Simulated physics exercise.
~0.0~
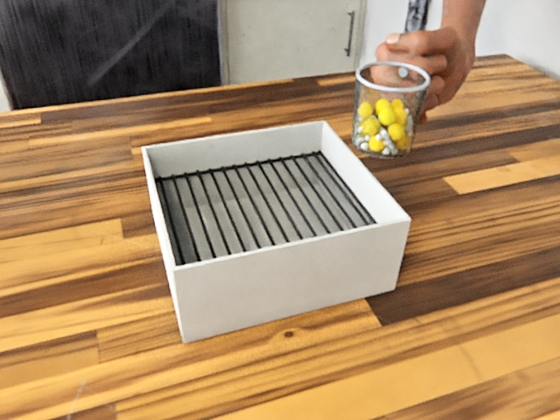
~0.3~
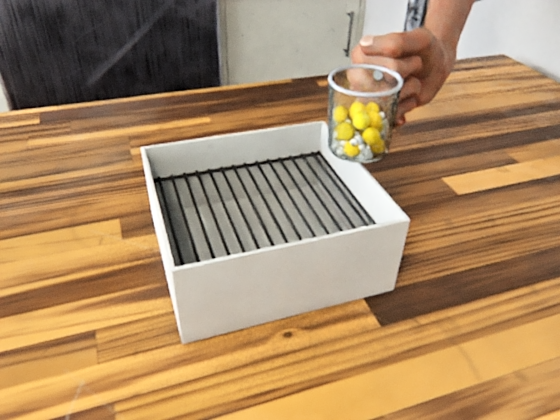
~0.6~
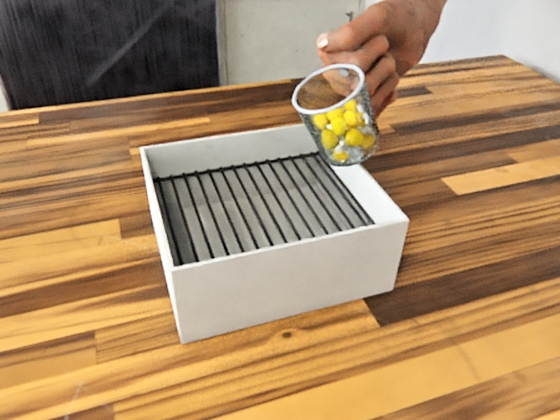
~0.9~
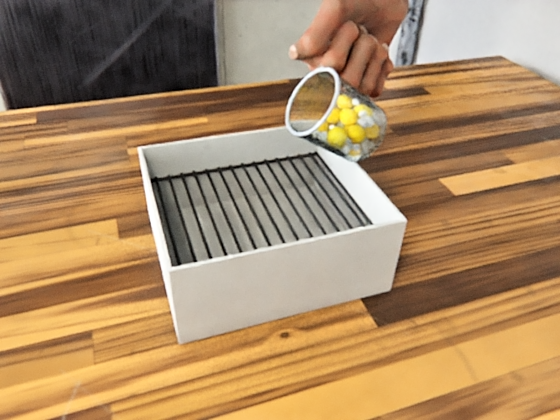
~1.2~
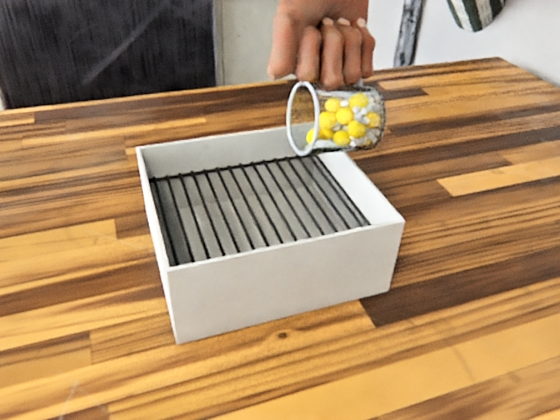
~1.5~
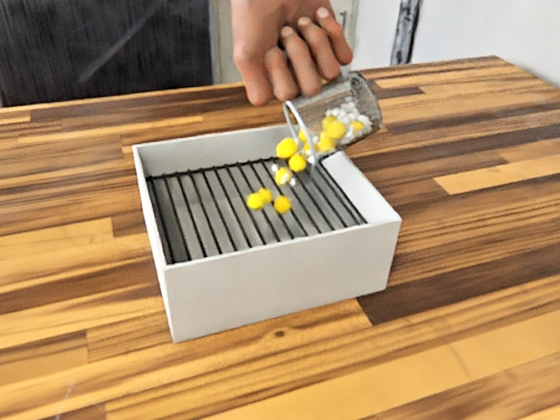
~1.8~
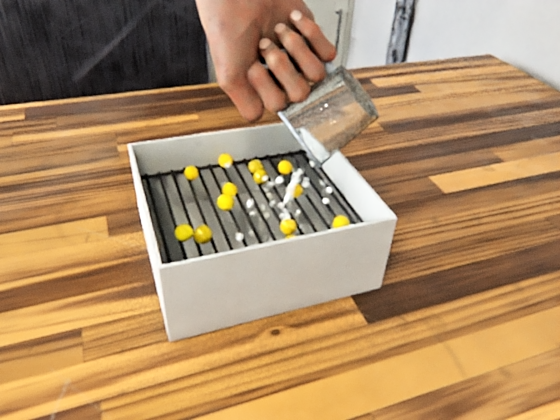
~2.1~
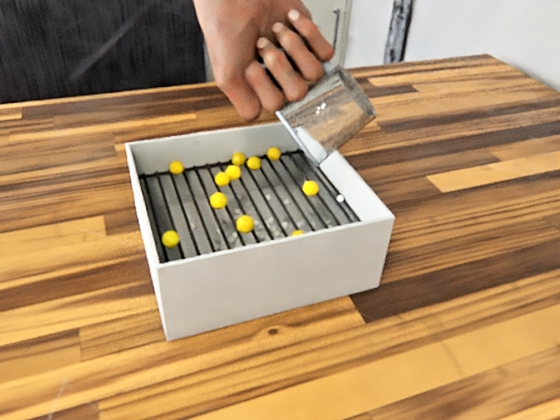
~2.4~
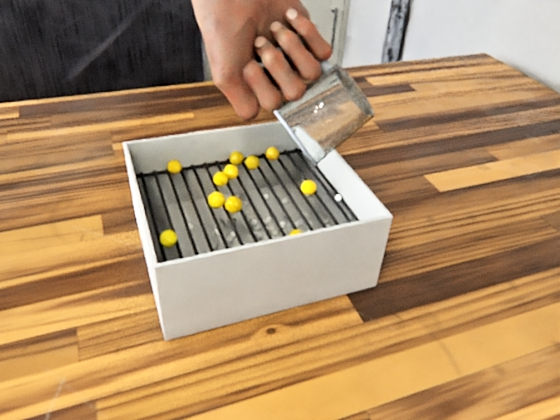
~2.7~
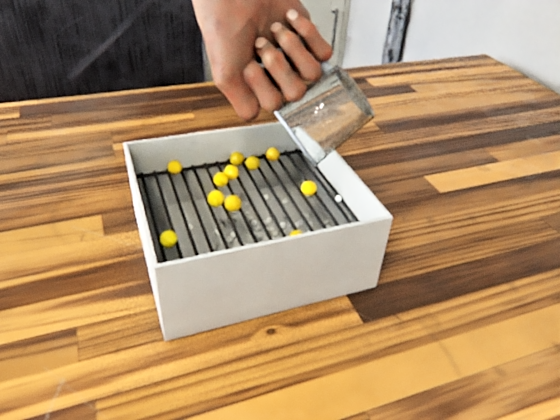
Over a wired box, a hand tips out a cup; yellow balls stay, white pieces drop through.
